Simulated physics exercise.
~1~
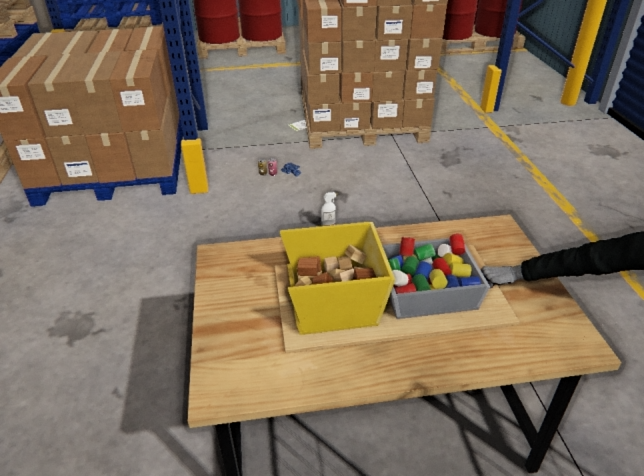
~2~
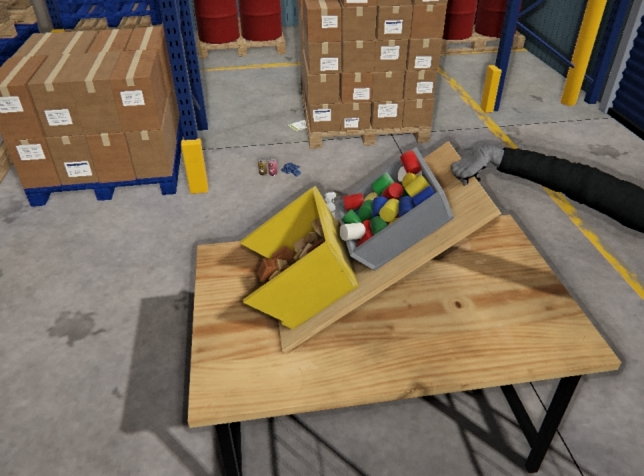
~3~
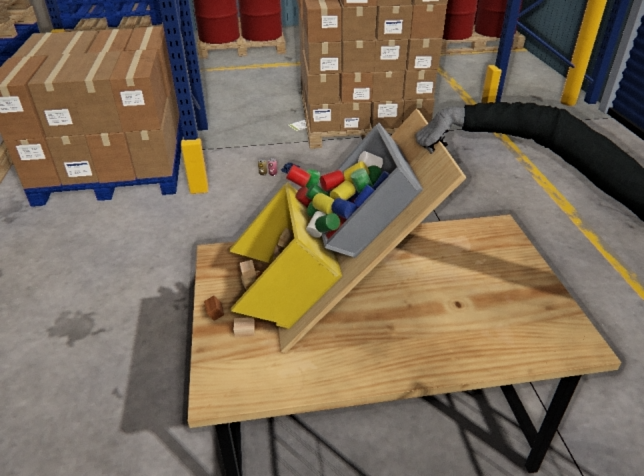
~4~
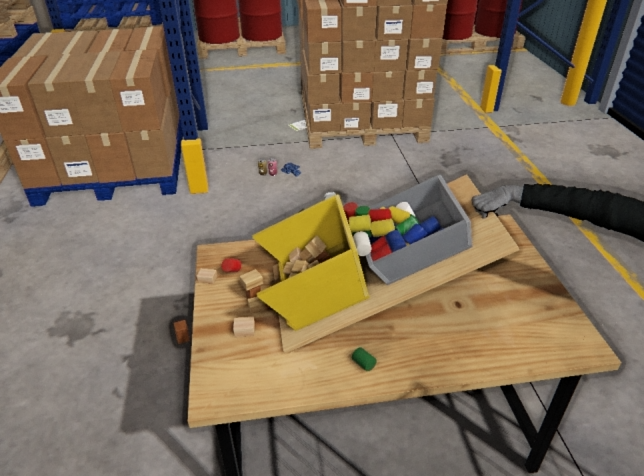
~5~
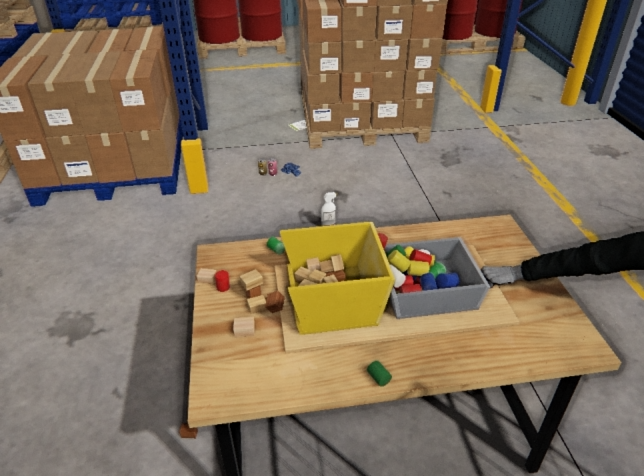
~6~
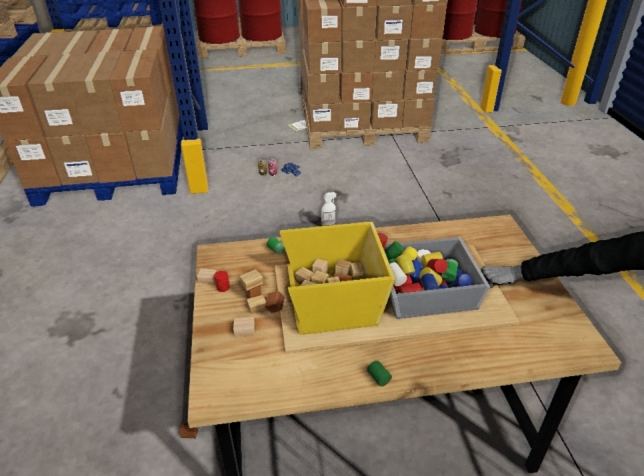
The video shows a dark mechanical arm raising the right end of a board holding a yellow box of wooden blocks and a grey box of colourful jars, then lowering it flat, leaving several spilled blocks and a few jars on the table while most remain inside.
